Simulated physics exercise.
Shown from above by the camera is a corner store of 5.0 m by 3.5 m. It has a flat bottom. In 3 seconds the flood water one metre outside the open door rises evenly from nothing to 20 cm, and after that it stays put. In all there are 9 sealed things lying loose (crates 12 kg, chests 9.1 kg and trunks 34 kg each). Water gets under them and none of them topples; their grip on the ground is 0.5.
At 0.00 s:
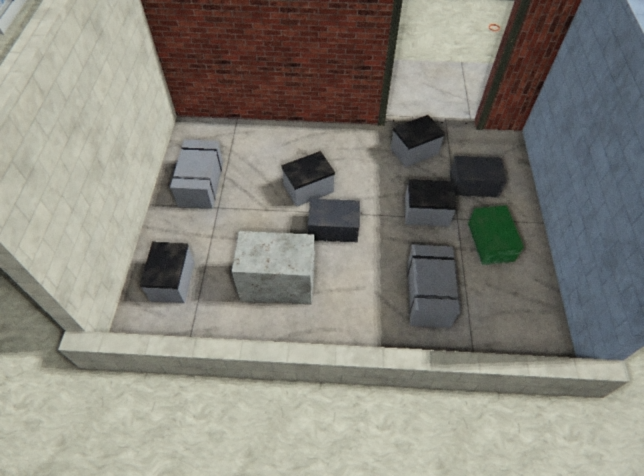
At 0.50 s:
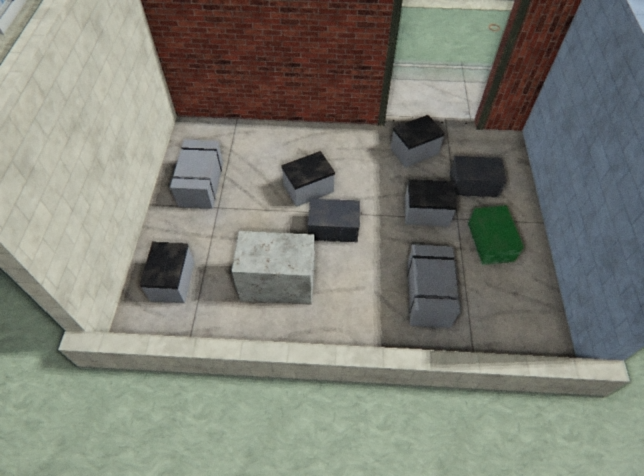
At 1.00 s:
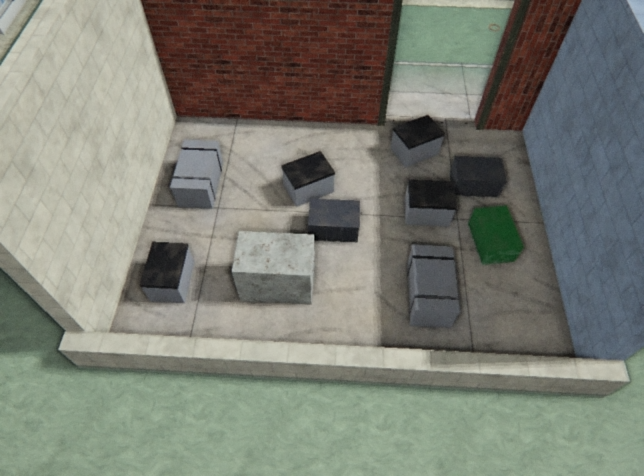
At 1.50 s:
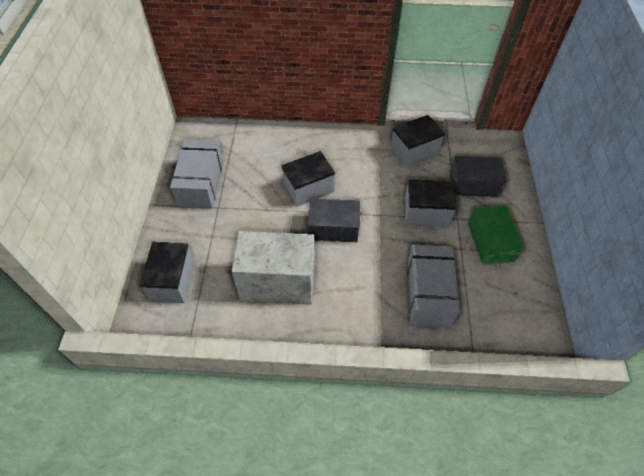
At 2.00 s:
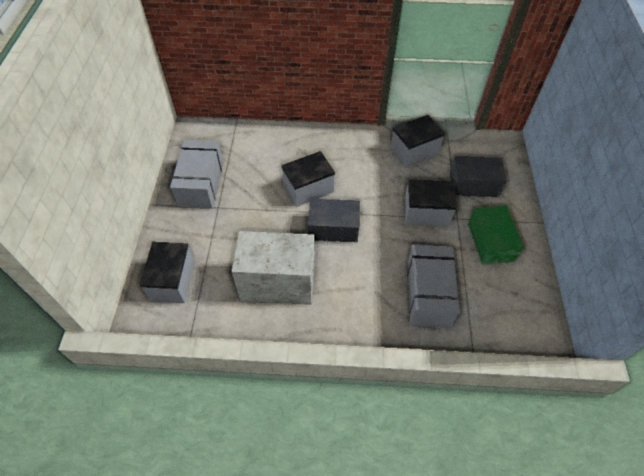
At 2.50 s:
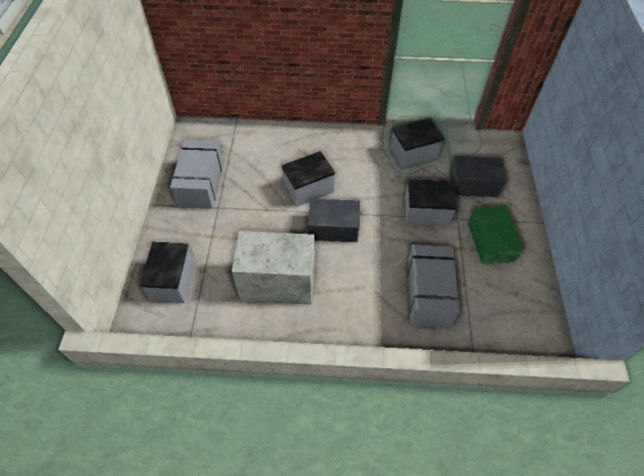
A small corner store with a brick back wall, a pale left wall and a blue right wall is seen from above by a still camera. A green crate sits on the right among grey chests and dark-topped boxes, with a larger speckled pale block near the front centre. Greenish water covers the ground outside, then creeps in through the back doorway, while the objects barely move.
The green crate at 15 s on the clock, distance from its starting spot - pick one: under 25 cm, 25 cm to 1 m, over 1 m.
Over 1 m.
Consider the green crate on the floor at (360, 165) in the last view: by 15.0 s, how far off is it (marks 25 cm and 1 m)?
It creeps a little.
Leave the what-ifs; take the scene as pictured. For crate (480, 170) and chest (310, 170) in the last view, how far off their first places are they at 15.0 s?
In turn: 300 cm, 100 cm.
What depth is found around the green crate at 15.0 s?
Roughly 15 cm at that moment.
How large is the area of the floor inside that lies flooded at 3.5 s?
Wet area: Approx. 3.5 m2.
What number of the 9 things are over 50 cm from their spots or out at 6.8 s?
It comes to 5.
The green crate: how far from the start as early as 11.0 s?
Shift by then: About 120 cm.
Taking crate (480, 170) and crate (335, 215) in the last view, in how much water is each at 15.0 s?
Roughly 14 and 12 cm.
After 3.5 s the green crate is near (499, 227), 0.0 m from its start, aground; 0 afloat.
After 6.8 s the green crate is near (549, 327), 1.3 m from its start, afloat; 4 afloat.
After 11.0 s the green crate is near (465, 308), 1.2 m from its start, afloat; 6 afloat.
After 15.0 s the green crate is near (354, 289), 1.9 m from its start, afloat; 9 afloat.
